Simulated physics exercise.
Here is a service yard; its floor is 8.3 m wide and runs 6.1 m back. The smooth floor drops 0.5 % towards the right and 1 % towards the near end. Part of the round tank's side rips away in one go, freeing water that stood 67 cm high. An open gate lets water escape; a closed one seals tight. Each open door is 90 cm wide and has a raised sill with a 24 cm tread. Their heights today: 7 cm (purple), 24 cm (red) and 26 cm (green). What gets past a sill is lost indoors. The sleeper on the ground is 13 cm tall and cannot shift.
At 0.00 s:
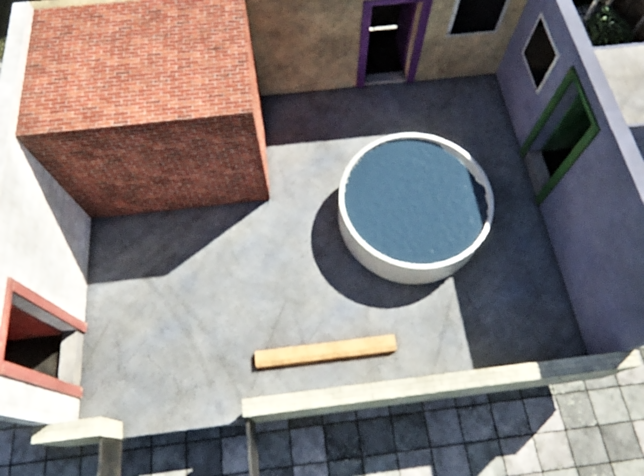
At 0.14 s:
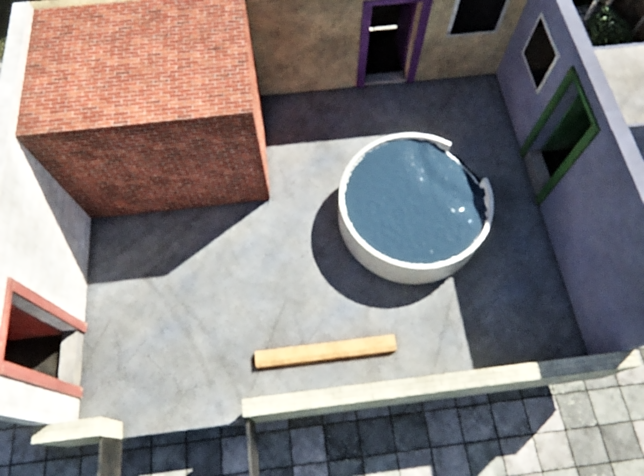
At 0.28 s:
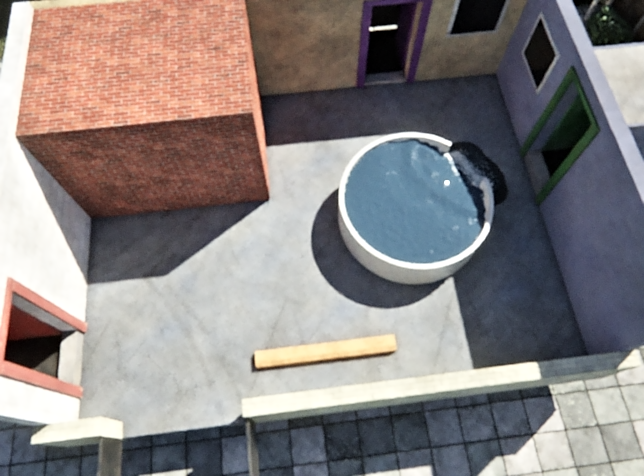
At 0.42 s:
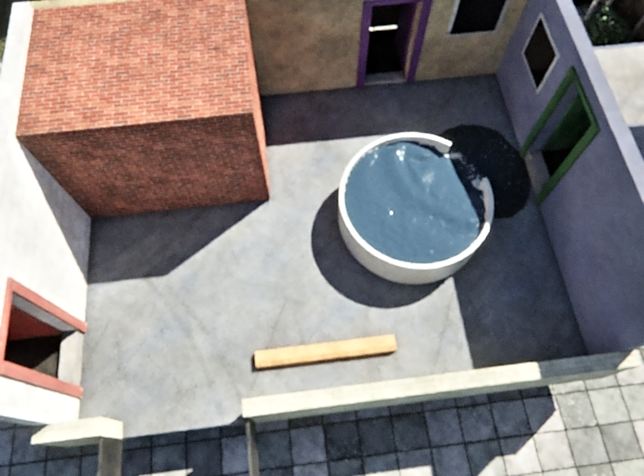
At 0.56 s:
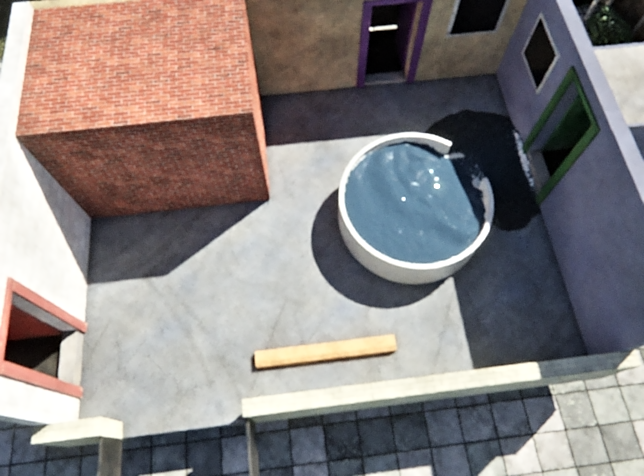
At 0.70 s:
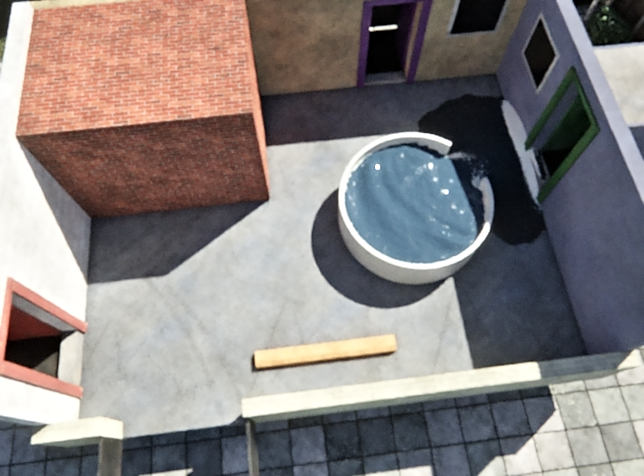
A round tank of water split open on its right side, and water poured through the gap, spreading dark across the yard floor until it reached the wall by the green door.
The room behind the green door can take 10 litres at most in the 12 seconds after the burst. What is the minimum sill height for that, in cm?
Some 37 cm above the ground.
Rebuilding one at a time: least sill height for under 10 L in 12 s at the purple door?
Roughly 7.5 cm at purple.
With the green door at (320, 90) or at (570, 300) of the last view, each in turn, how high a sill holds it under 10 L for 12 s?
About 9.5 and 9.5 cm.
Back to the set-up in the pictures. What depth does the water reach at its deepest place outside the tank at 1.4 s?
About 50 cm.
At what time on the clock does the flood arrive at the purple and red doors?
Purple 2.0 s, red 9.5 s.
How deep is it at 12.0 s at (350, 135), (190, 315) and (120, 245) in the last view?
In that order: 9, 4 and 2 cm.
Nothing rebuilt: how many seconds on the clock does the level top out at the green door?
At about 1.4 s.
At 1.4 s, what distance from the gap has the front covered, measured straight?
About 2.8 m.
After 1.4 s water covers 15 % of the floor, deepest (50 cm) near (497, 79); 36 cm at the green door, 18 litres in over its 26 cm sill.
After 3.0 s water covers 40 % of the floor, deepest (36 cm) near (500, 85); 27 cm at the green door, 80 litres in over its 26 cm sill.
After 12.0 s water covers 90 % of the floor, deepest (14 cm) near (590, 362); 10 cm at the green door, 88 litres in over its 26 cm sill.
At the green door as built, the water arrived by 0.6 s and peaked near 36 cm at 1.4 s.
Run again over the same 12 s with other heights there, 25 litres in over 33.5 cm, 0 litres over 45.5 cm. The limit of 10 litres is kept from about 37 cm up.
